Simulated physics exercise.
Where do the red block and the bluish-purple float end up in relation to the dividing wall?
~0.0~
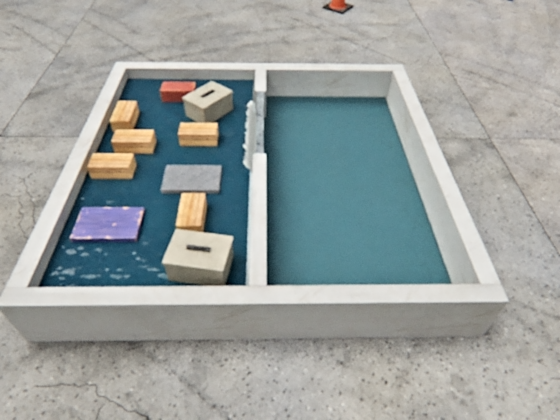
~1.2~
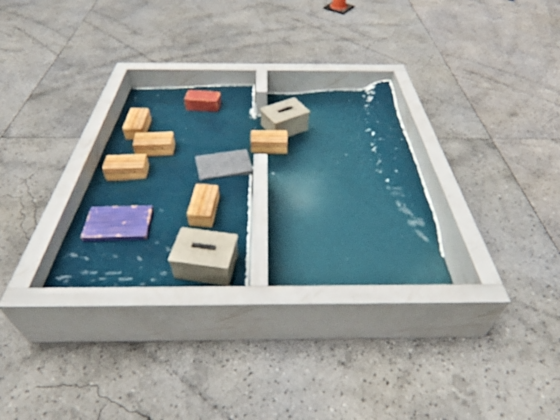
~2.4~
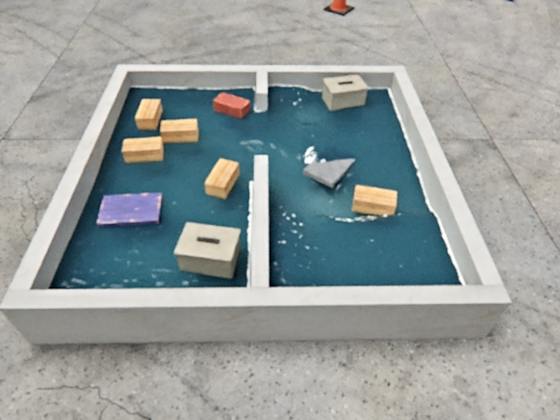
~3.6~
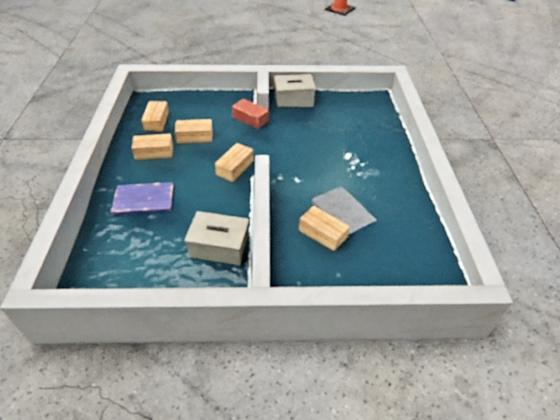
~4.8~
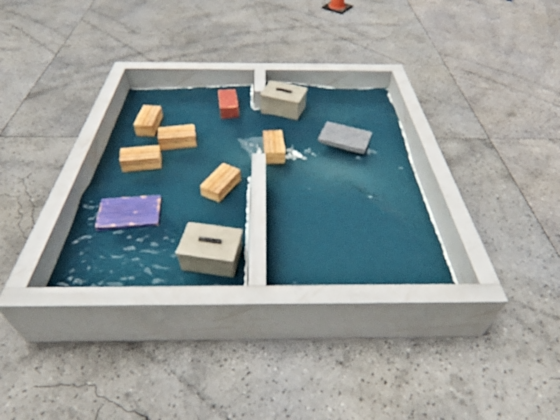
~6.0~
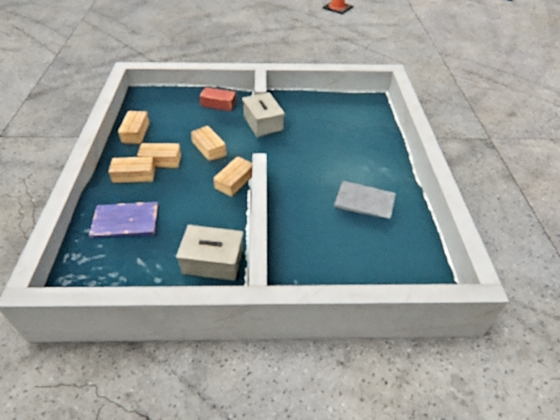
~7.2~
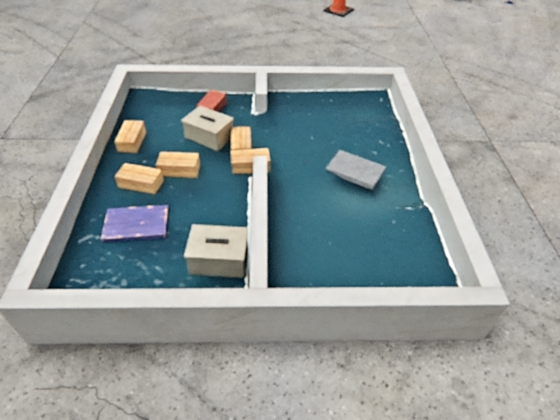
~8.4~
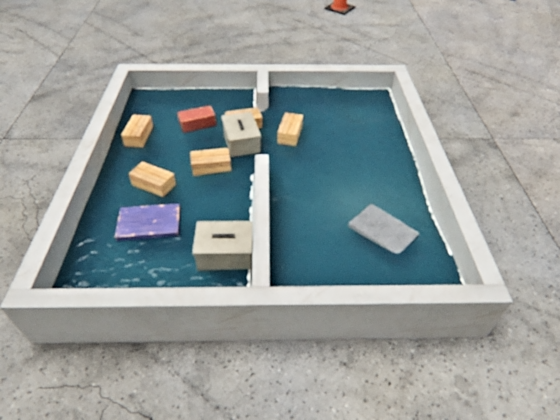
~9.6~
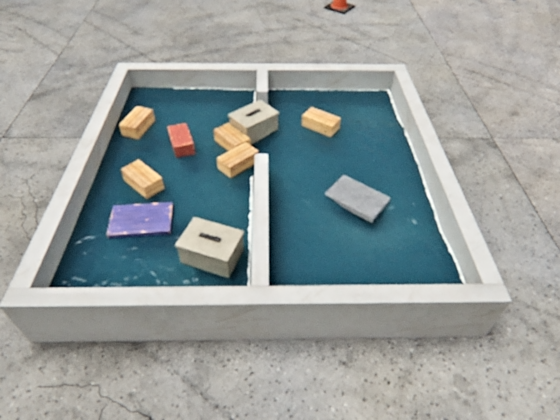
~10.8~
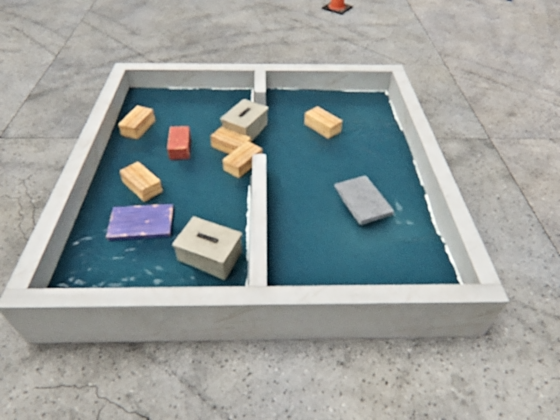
Both are still floating on the left side of the wall. The red block wandered close to the gap but did not get across, and the bluish-purple float stayed near the left side.
Water surged through the gap in a divided basin, carrying a grey slab, a box and a wooden block rightward. The box and block drifted back, another wooden block crossed, and it ended with that block and the slab floating on the right.
